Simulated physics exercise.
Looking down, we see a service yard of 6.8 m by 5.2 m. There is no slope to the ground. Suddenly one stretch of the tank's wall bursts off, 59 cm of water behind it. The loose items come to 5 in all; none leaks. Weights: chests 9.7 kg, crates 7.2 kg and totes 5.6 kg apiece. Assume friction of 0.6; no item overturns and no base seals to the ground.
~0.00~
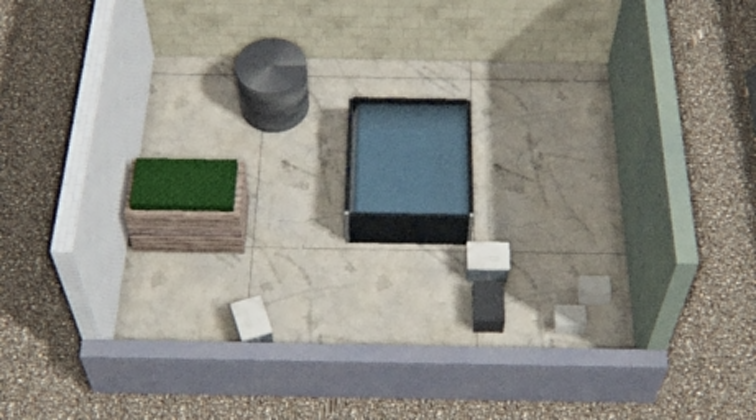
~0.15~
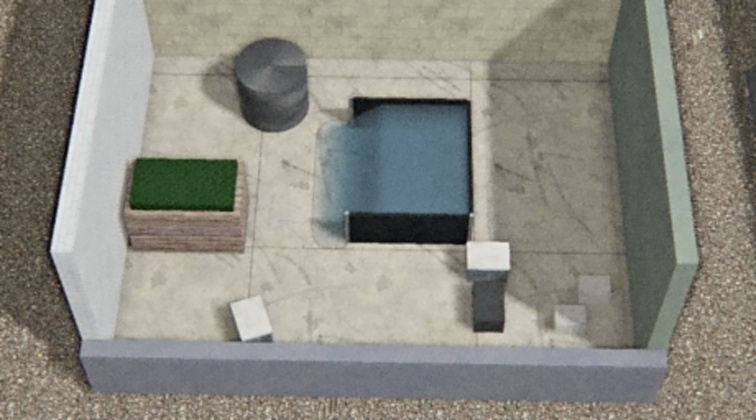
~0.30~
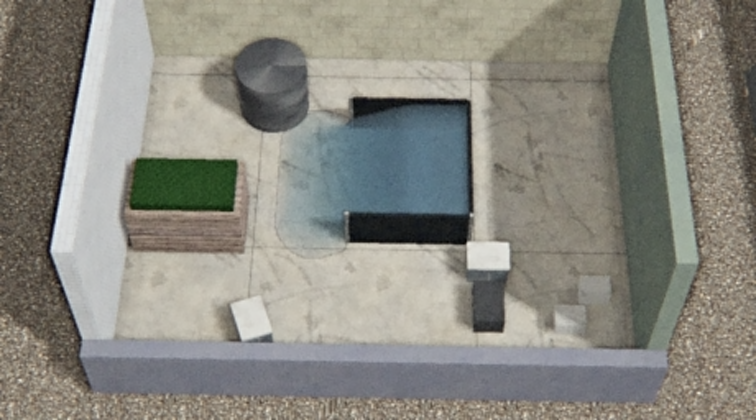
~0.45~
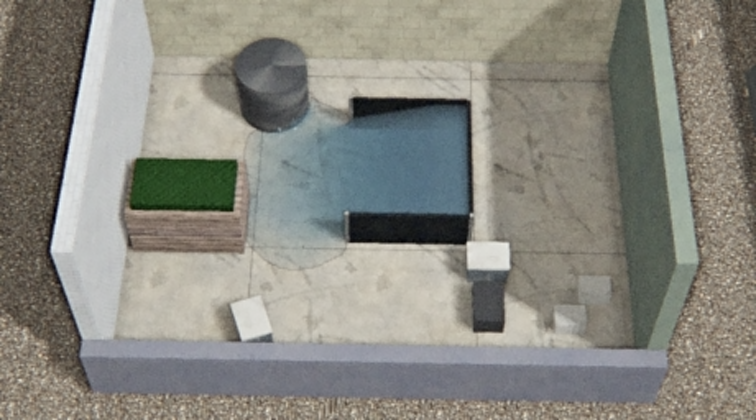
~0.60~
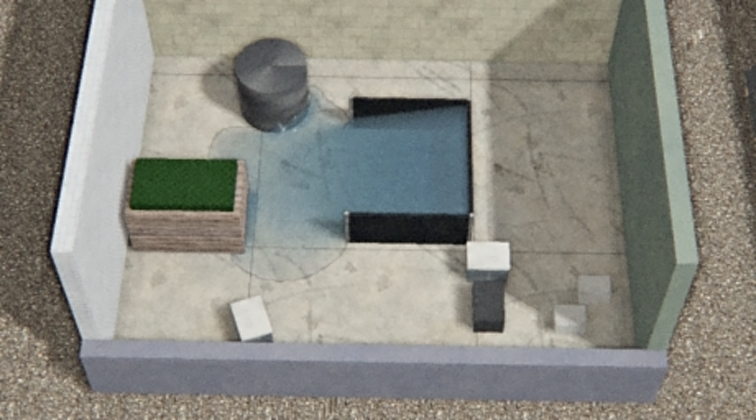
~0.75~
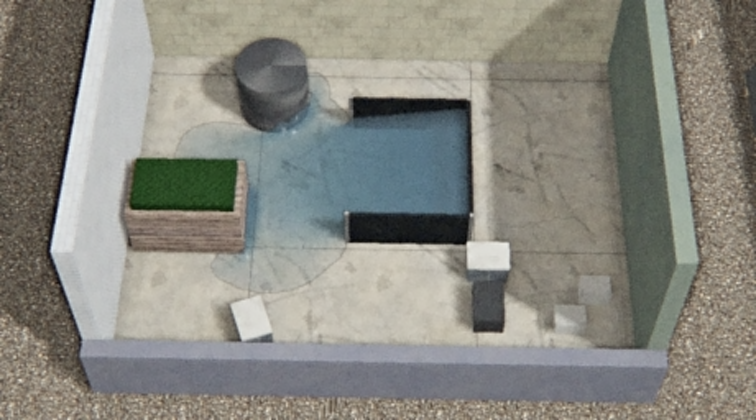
Water pours from the open left side of a dark tank and spreads across the floor.
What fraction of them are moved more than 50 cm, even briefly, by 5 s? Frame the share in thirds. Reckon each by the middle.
That comes to not even a third.
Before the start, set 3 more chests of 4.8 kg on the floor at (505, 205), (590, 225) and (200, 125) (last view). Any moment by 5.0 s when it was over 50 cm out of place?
Within it, within it, beyond it.
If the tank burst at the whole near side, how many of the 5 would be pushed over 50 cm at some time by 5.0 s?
Then the count would be 5.
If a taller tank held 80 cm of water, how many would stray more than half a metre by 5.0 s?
That would give 2.
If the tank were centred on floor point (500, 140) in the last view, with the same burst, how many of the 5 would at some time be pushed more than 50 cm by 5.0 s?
Count: 1.
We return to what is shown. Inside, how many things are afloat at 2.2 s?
Total: 1.
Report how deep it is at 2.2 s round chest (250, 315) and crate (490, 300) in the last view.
I'd estimate 8 cm for the first and 0 cm for the second.
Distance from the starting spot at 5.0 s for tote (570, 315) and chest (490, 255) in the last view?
Distances: 0 cm; 0 cm.
After 1.1 s 0 of 5 are over 50 cm from their spots; 0 afloat.
After 2.2 s 0 of 5 are over 50 cm from their spots; 1 afloat.
After 3.5 s 0 of 5 are over 50 cm from their spots; 1 afloat.
After 5.0 s 0 of 5 are over 50 cm from their spots, and 0 have been at some point; 1 afloat.
